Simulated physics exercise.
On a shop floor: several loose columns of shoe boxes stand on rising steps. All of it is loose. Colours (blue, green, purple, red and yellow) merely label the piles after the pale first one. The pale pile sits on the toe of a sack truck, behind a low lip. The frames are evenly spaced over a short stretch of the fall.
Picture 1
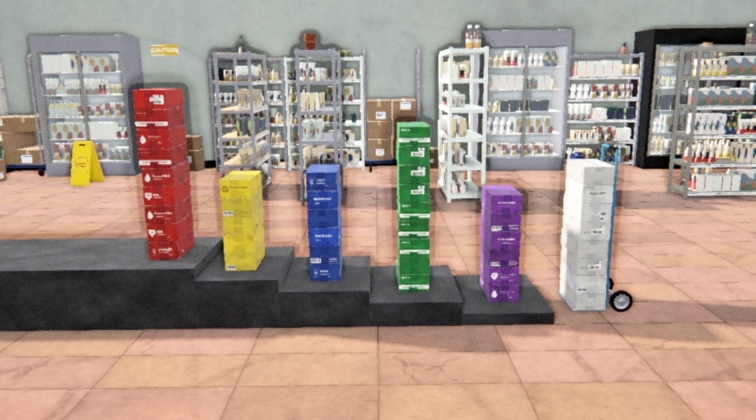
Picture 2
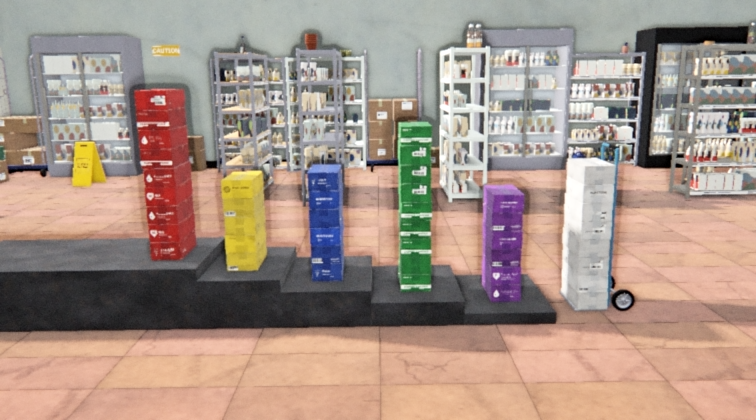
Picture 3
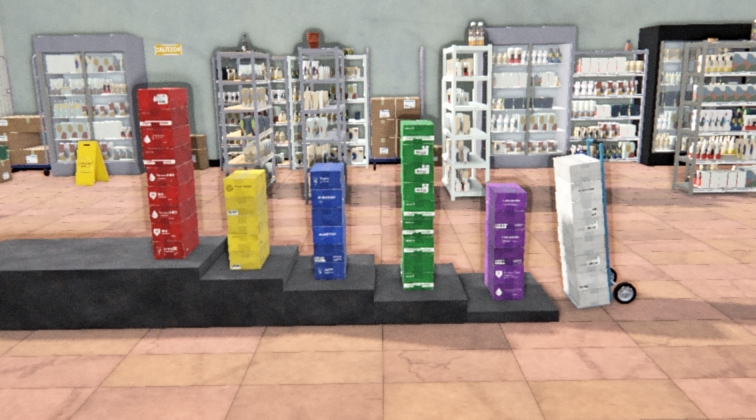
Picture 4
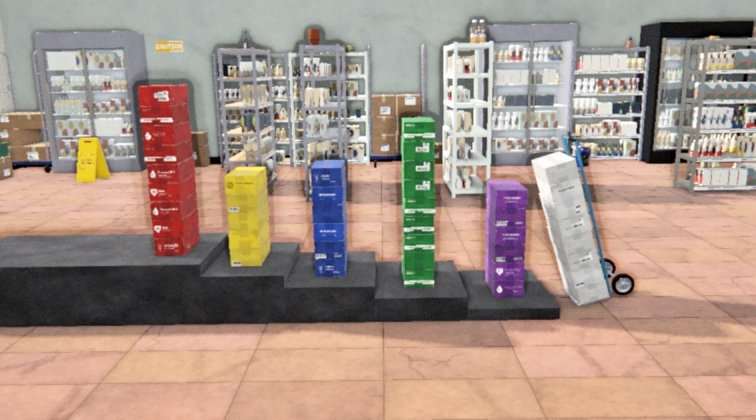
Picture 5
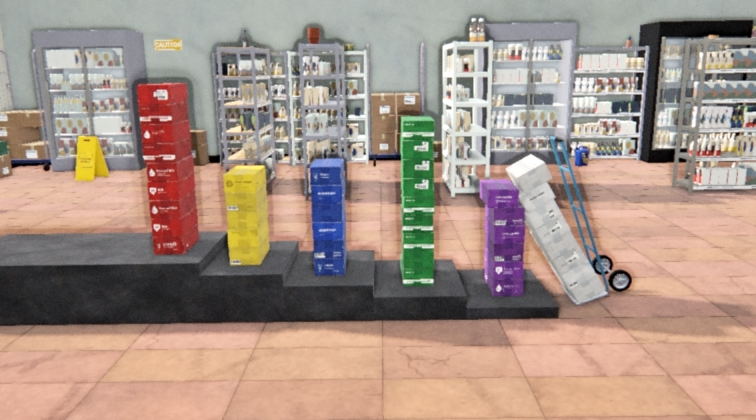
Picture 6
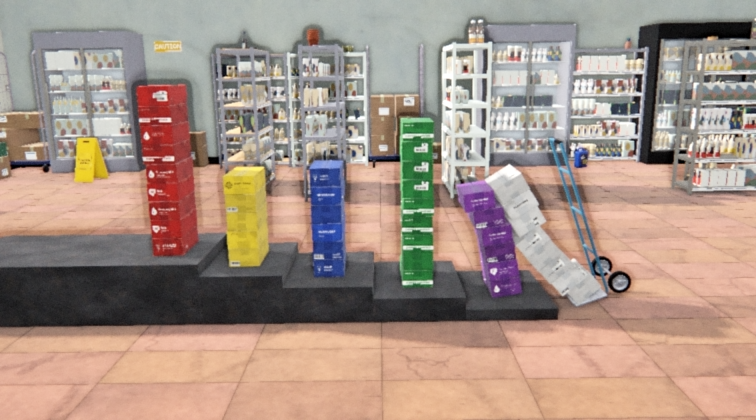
On a shop floor, a white stack of boxes on a hand truck leaned left, away from the truck's frame, and pressed into the purple stack on the lowest step, which began tilting left too.
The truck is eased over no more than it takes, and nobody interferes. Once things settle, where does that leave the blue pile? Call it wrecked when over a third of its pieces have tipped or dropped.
The blue pile loses a good part of its height.
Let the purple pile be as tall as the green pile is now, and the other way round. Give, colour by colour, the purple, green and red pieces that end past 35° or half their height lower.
Pile by pile, purple 9, green 6, red 0.
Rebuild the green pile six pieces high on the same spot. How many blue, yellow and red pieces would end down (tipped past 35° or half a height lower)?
Down at the end: Blue 5, yellow 0, red 0.
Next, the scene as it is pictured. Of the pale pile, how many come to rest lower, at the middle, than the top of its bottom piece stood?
1 of them.
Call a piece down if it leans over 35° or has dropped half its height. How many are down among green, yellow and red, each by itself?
Pile by pile, green 8, yellow 0, red 0.
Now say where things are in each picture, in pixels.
In the first frame (each place is the centre of the face we see best), truck frame (615, 182) level; top blue box (321, 182); top green box (415, 136); the others all in place.
The second frame shows truck frame (615, 181) rocked barely; top blue box (323, 182).
The third frame shows truck frame (603, 176) rocked a little, top of the pale pile leaning a little; top blue box (325, 180); the others all in place.
The fourth frame shows truck frame (583, 173) rocked clearly, top of the pale pile leaning clearly; top blue box (326, 177); the others all in place.
The fifth frame shows truck frame (571, 173) rocked clearly, top of the pale pile leaning well over; top blue box (325, 176); top purple box (503, 199) moved half its height; one has shifted.
The sixth frame shows truck frame (571, 174) rocked clearly, top of the pale pile leaning well over; top blue box (325, 178); top purple box (480, 202) tilted a little; steepest lean, the box at (490, 218); 6 have shifted.
Just after the last frame, 8 of the pale pile down; none of the 6 blue boxes down (2 of 35 in all colours); top blue box unmoved; top purple box tilted clearly, half its height lower.
A moment on, 8 of the pale pile down; none of the 6 blue boxes down (7 of 35 in all colours); top blue box moved a little; top purple box tilted well over, about its own height lower.
Further on, 8 of the pale pile down; 5 of the 6 blue boxes down (19 of 35 in all colours); top blue box tilted clearly, half its height lower; top green box tilted clearly, some two heights lower.
When it is over, 8 of the pale pile down; 5 of the 6 blue boxes down (19 of 35 in all colours); top blue box tilted a little, about its own height lower; top purple box tilted clearly, some two heights lower. In pixels of the last frame, middles, top blue box near (240, 194), top purple box near (401, 234).
